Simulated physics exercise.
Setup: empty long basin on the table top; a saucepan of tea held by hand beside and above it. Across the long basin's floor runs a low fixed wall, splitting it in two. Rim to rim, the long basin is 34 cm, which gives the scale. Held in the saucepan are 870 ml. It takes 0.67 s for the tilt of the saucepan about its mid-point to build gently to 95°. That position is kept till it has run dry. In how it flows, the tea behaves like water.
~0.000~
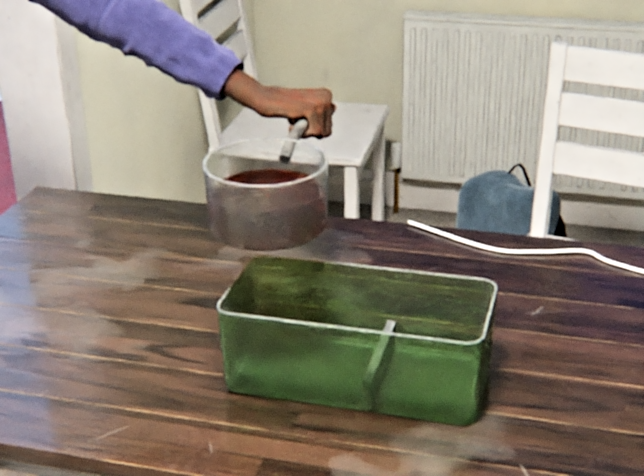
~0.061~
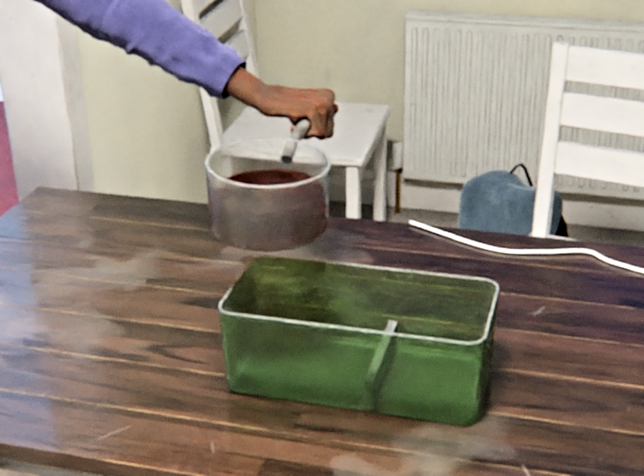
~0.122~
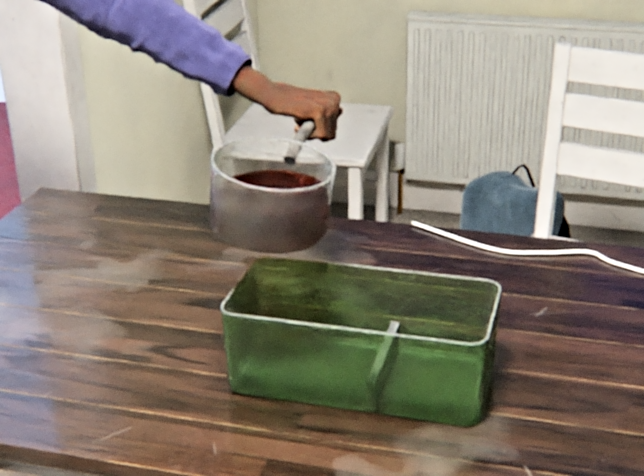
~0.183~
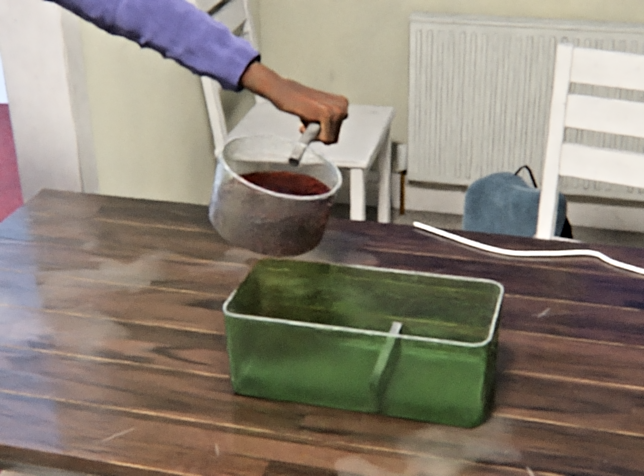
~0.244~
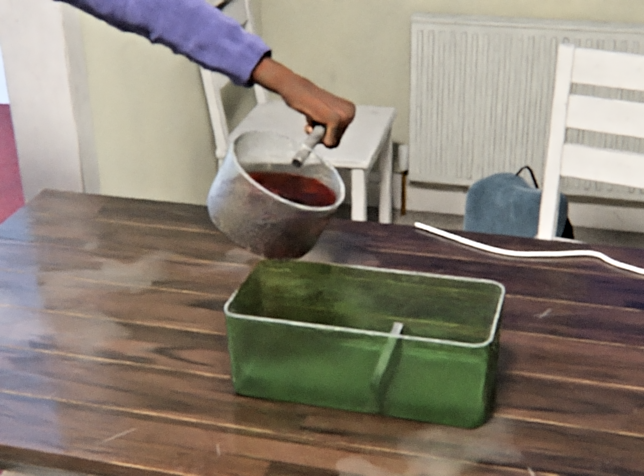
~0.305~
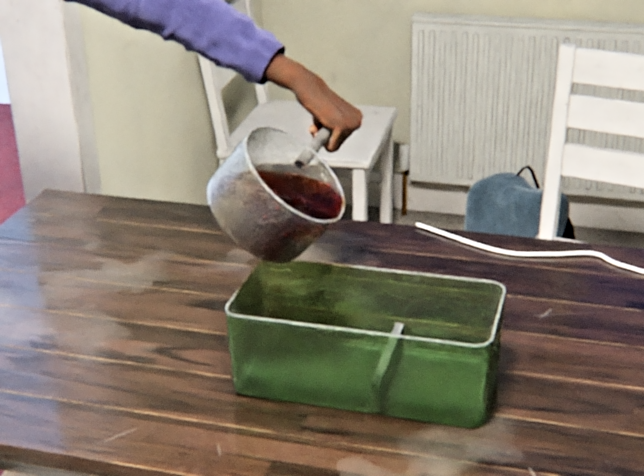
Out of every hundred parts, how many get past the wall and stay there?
About 21 out of 100.
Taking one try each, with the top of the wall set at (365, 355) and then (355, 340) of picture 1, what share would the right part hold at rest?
I'd say 60 percent on the first go, 75 percent on the next.
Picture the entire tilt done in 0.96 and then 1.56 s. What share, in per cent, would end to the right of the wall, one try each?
I'd say 30 percent on the first go, 40 percent on the next.
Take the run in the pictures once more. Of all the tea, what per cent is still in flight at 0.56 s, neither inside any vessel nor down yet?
It comes to roughly 36 per cent.
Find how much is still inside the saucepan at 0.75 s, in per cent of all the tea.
Roughly 18 percent remains.
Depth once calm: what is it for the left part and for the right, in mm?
Some 22 mm on the left and some 8 mm on the right.
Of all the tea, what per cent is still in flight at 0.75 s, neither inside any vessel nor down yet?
Roughly 8 per cent.
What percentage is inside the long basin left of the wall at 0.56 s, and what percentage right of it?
Near 16 on the left, 4 on the right.
By 0.56 s the tilt is 89° and 44 per cent is still to pour, 17 is left of the wall and 4 right of it.
By 0.75 s the tilt is 95° and 18 per cent is still to pour, 53 is left of the wall and 21 right of it.
By 0.95 s the tilt is 95° and 6 per cent is still to pour, 67 is left of the wall and 20 right of it.
By 1.17 s the tilt is 95° and 2 per cent is still to pour, 75 is left of the wall and 21 right of it.
At rest 78 per cent lies left of the wall, 21 right of it and 1 outside.
